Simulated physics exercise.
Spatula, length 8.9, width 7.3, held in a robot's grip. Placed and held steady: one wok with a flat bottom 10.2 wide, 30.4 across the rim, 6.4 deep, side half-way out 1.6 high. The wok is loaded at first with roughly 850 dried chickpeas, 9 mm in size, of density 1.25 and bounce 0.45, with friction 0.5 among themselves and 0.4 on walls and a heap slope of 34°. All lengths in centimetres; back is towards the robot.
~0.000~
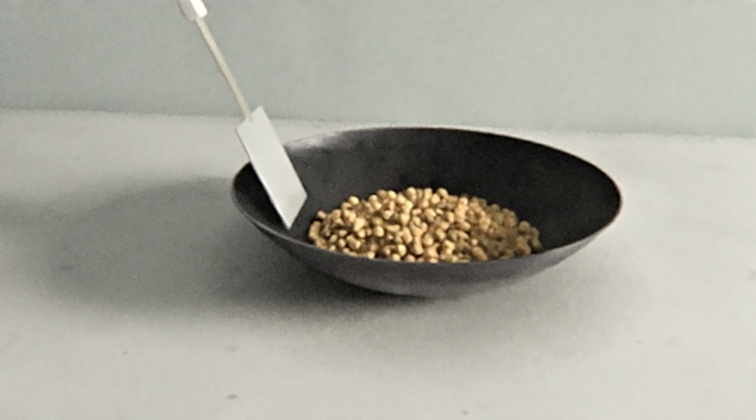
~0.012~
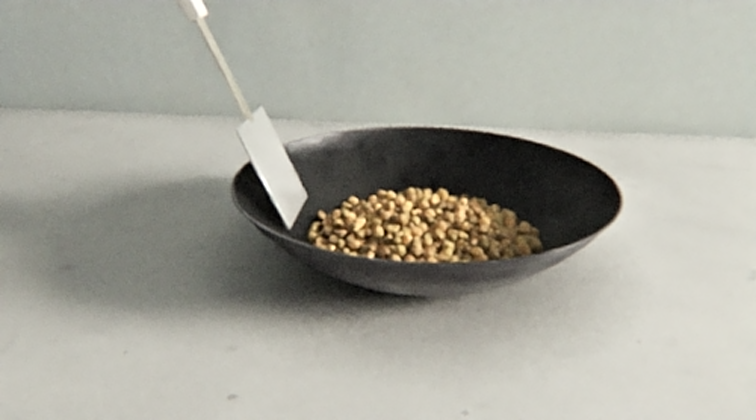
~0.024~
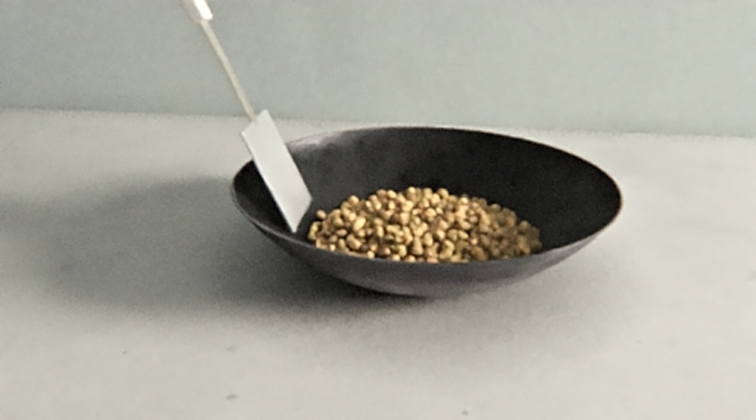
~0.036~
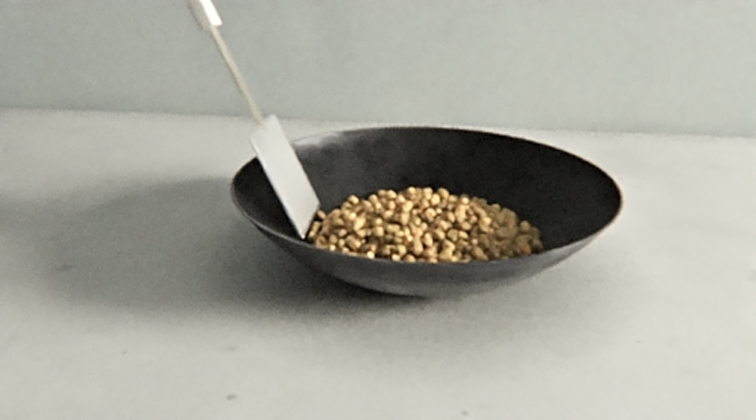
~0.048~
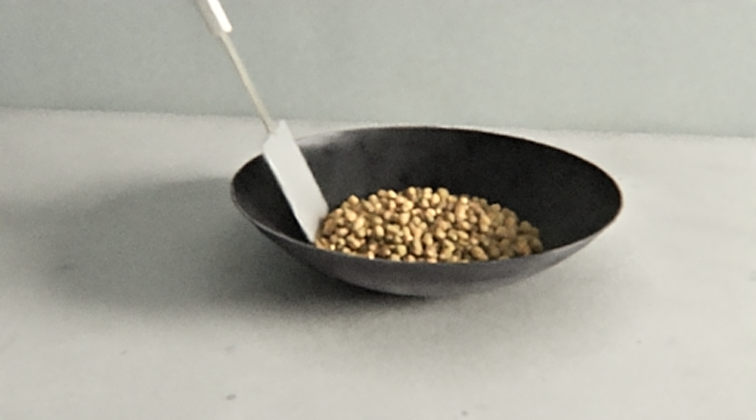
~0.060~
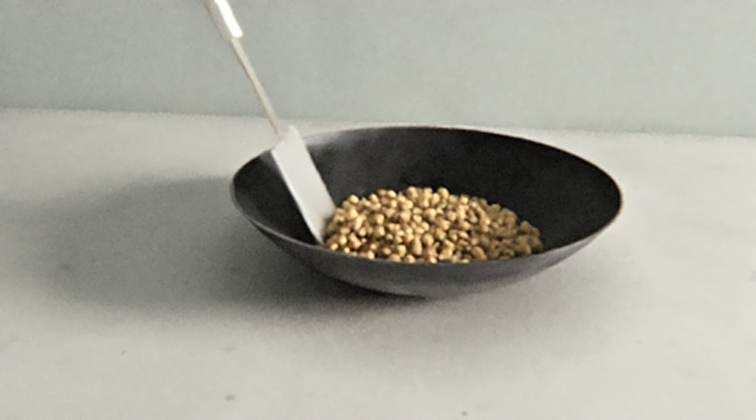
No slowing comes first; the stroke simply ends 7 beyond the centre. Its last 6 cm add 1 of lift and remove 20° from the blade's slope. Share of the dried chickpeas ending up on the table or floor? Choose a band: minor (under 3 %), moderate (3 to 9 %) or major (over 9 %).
Minor.
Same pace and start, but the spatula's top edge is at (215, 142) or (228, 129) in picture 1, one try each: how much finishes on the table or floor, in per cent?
About 0 and 0 per cent.
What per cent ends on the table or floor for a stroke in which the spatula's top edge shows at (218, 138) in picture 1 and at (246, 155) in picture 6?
0 %.
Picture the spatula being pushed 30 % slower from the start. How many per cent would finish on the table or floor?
I'd reckon close to 0 per cent.
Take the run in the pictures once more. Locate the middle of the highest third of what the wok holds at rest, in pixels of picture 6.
Roughly (542, 212).
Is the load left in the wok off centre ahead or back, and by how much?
The balance point is about 5.0 cm ahead.
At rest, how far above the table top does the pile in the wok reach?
It reaches around 6.5 cm.
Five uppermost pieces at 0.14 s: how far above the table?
Roughly 4 cm.
By 0.14 s, sloping 65°, highest piece 4 above the table; 854 in the wok.
By 0.22 s, sloping 59°, highest piece 5 above the table; 854 in the wok.
By 0.46 s, sloping 45°, highest piece 6 above the table; 854 in the wok.
By 1.51 s, sloping 45°, highest piece 6 above the table; 854 in the wok.
Final count, 854 in the wok. That is 0 % on the table or floor.
